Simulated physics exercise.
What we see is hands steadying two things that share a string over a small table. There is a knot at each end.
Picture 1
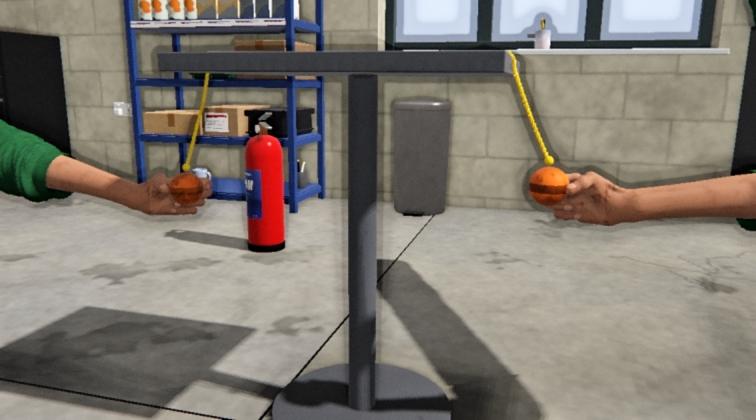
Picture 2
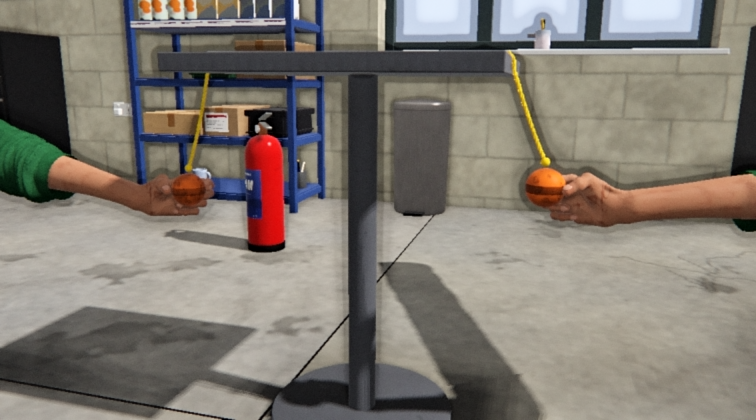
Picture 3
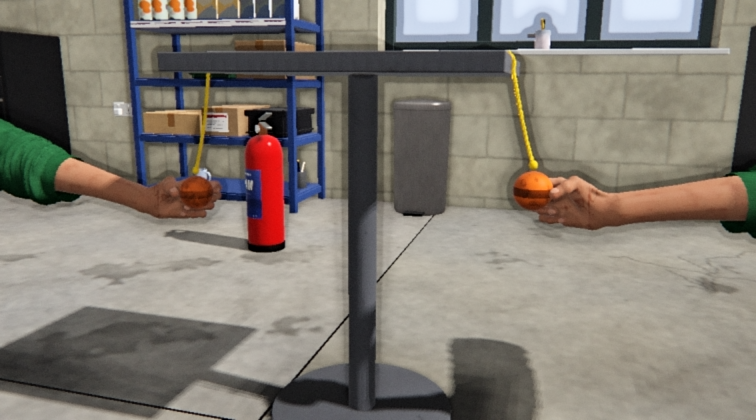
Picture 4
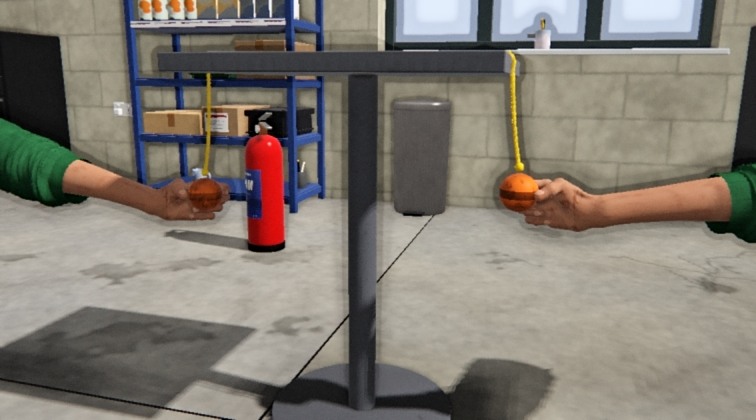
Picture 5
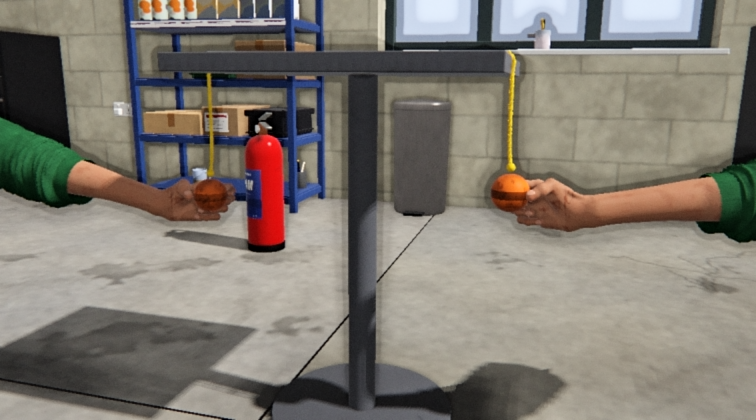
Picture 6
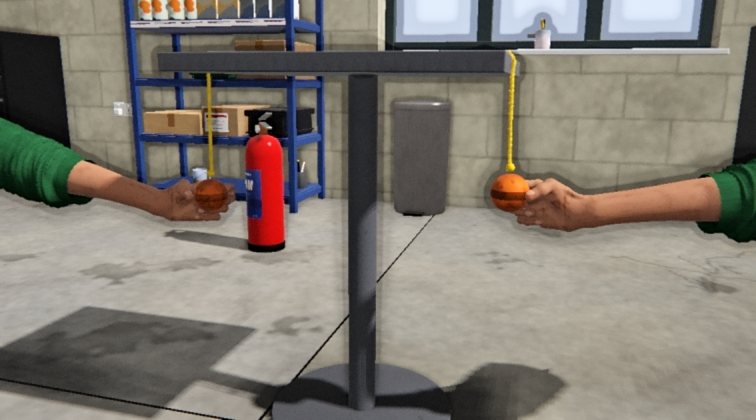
Two orange balls with dark bands hang on yellow cords at either side of a narrow grey table on a central post, seen level from the front in a block-walled workshop. Green-sleeved arms hold them, with a red extinguisher, blue shelving and a grey bin behind. The hands ease both balls slightly inward and downward until the cords are nearly upright, then stay still, the camera fixed.
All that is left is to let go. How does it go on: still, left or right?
The string keeps its balance.
Then, 0.34 s past the final frame, left ball at the same height near (216, 196); right ball at the same height near (504, 193).
Then, 0.94 s past the final frame, left ball at the same height near (212, 196); right ball at the same height near (510, 193).
When it is over, left ball at the same height near (213, 196); right ball at the same height near (509, 193). The string stays as it is.
